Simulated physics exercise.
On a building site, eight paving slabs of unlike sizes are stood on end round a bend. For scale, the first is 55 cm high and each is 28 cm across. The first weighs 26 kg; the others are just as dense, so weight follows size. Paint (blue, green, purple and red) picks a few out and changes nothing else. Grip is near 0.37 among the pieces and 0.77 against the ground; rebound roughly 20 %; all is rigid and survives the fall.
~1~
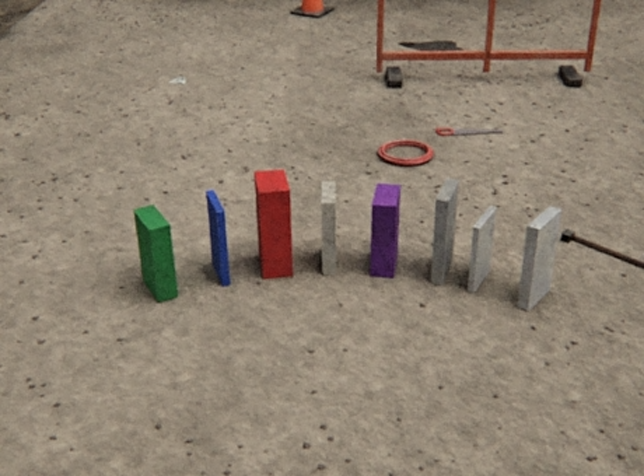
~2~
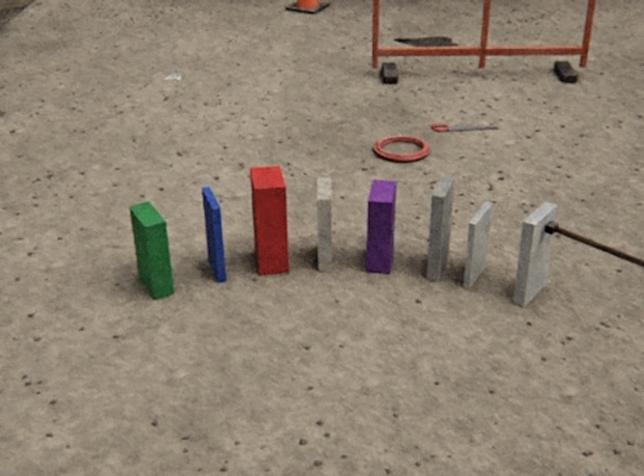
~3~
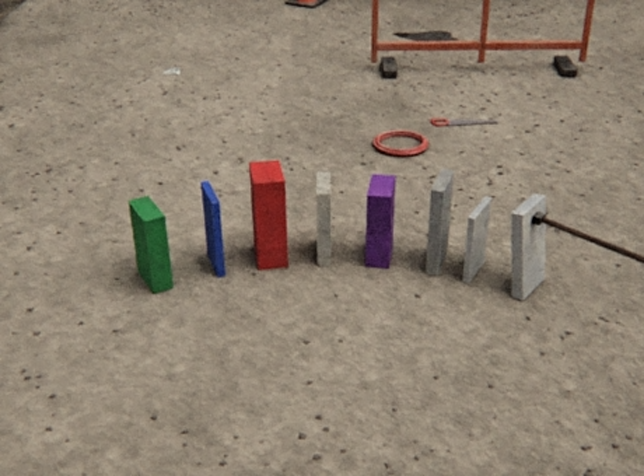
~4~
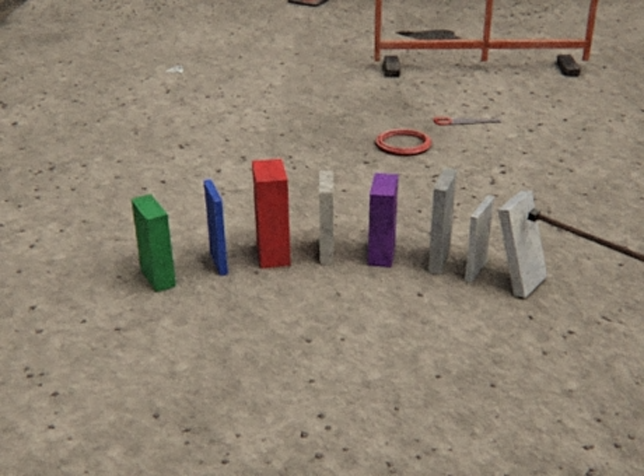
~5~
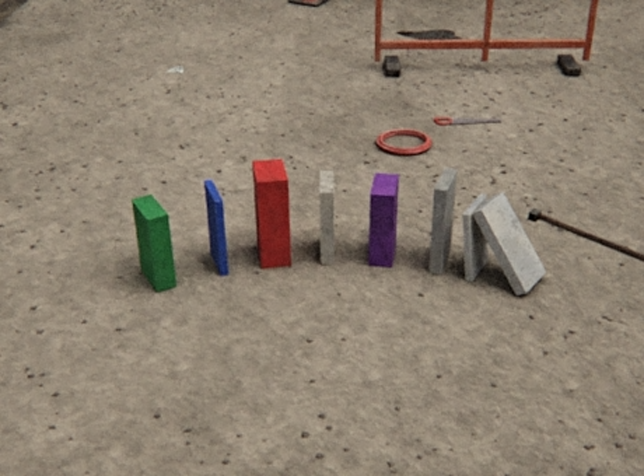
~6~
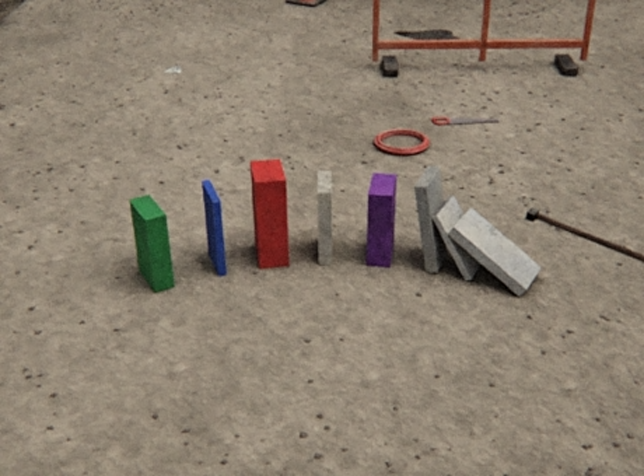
Row of upright slabs on dirt, a pole pushing the right-hand grey one, which topples left onto its neighbour, tilting it.
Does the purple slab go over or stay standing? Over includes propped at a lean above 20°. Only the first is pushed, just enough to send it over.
That slab goes over.
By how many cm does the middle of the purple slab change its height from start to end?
About 10 cm lower.
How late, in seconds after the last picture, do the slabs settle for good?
Around 1.5 s.
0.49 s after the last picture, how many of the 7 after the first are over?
At that moment 3.
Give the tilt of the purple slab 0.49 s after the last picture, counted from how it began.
About 30°.
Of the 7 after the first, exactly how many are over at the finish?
7 of them.
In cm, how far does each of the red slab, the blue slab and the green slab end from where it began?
About: Red 40, blue 30, green 40.
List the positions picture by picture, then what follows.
In the first frame (places mark the middle of the side facing us), pole end (566, 239) 8 cm from the first slab; purple slab (383, 242); green slab (164, 265); red slab (276, 236); the rest undisturbed.
The second frame shows pole end (550, 230) 14 mm from the first slab; purple slab (379, 239).
The third frame shows pole end (537, 221) pushing; purple slab (378, 233); the rest undisturbed.
The fourth frame shows pole end (532, 218) stopped; purple slab (381, 232); the rest undisturbed.
The fifth frame shows pole end (533, 218) stopped; purple slab (381, 232); steepest lean 7°, the slab at (479, 238); one has shifted.
The sixth frame shows pole end (531, 217) stopped; purple slab (379, 232); green slab (161, 255); red slab (273, 226); 1 of the 7 other slabs over, 2 disturbed in all.
Then, 0.49 s after the last picture, 3 of the 7 other slabs over; purple slab leaning 32°.
Then, 1.23 s after the last picture, 6 of the 7 other slabs over; purple slab leaning 69°; red slab leaning 54°.
At rest, 7 of the 7 other slabs over; purple slab leaning 70°; green slab lying flat; red slab lying flat. Not one is left standing. As the last picture would show them, middles, purple slab near (337, 233), green slab near (104, 284).
